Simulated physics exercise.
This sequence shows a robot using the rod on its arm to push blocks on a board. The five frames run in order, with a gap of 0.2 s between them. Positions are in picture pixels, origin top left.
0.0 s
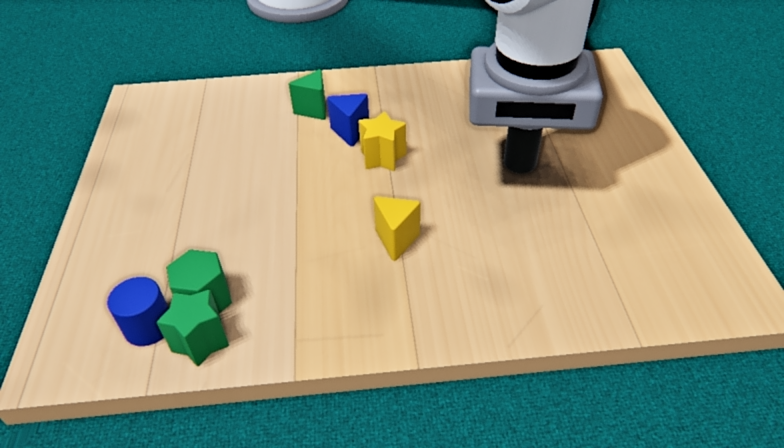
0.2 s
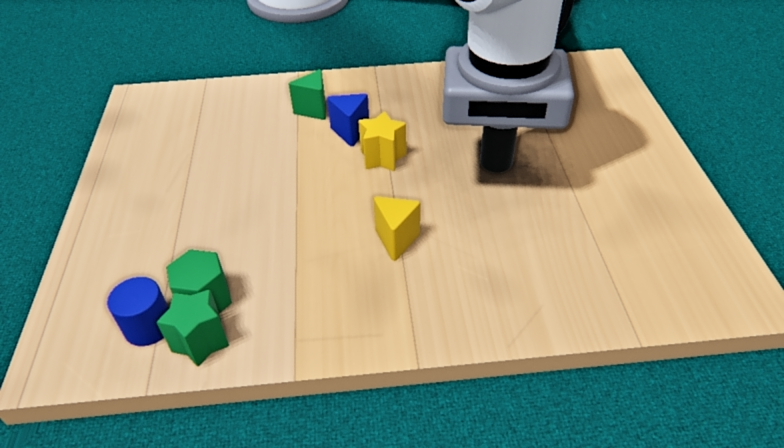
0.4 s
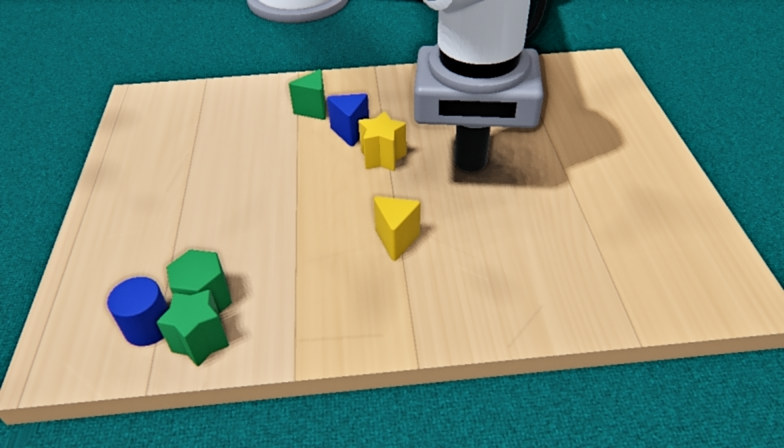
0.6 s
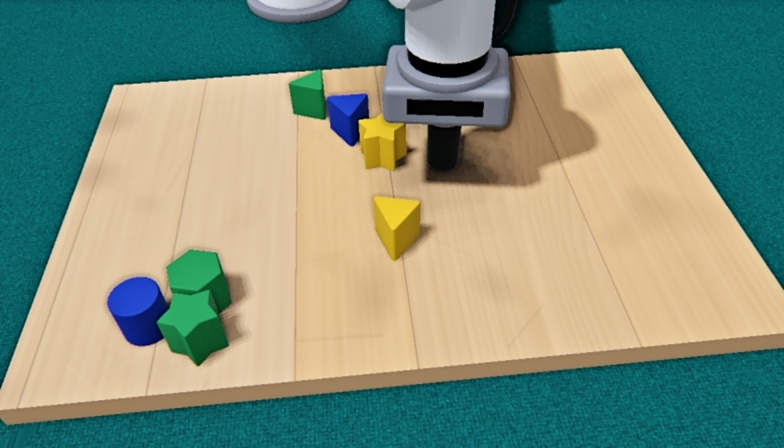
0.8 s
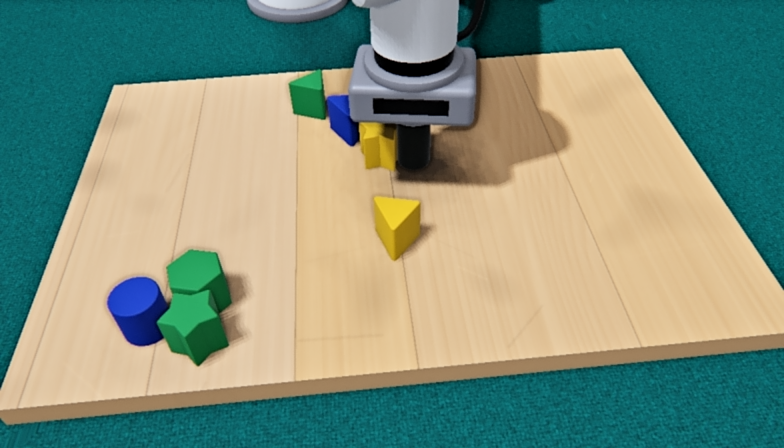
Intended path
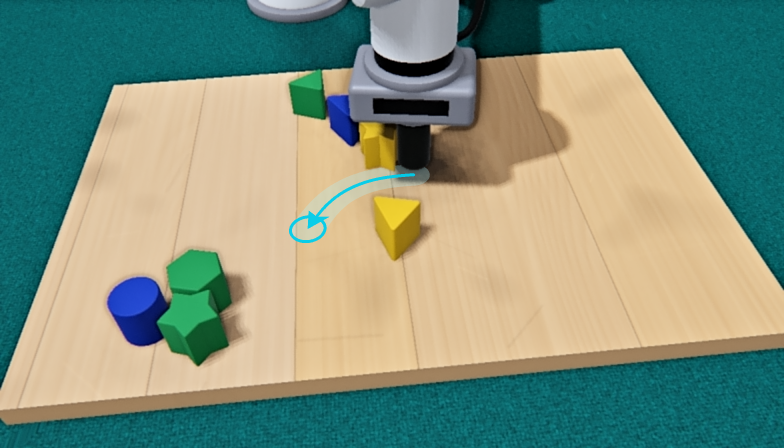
A grey and white robot arm with a black rod stands over the far right of a pale wooden board on a teal surface, seen from above at an angle. A green triangular block, a blue one and a yellow star sit near the back, a yellow triangular block mid-board, and a blue cylinder, green hexagon and green star lower left. The arm slides steadily left to the yellow star, which shifts very slightly, while the camera stays still.
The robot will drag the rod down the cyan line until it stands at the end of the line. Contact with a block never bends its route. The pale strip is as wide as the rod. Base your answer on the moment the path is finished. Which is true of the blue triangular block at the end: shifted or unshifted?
It is still on its spot.
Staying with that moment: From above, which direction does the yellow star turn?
It goes clockwise.
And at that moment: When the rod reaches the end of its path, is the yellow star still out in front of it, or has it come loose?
My answer is that the yellow star has slipped off.
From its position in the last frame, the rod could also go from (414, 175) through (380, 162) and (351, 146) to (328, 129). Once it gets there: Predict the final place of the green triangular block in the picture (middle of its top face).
The answer is (286, 64).
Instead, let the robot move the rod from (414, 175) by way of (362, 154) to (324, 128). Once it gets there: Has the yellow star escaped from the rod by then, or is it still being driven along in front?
When the path ends, it will sit ahead of the rod.
The line goes from (414, 175) through (370, 181) and (333, 199) to (308, 229).
The first path, step by step. One third of the way, rod at (369, 167); yellow star at (369, 126), turned 55° clockwise.
Two thirds of the way, rod at (331, 186); yellow star at (369, 126), turned 55° clockwise.
At the end, rod at (306, 215); blue triangular block unmoved; yellow star at (369, 126), turned 55° clockwise.
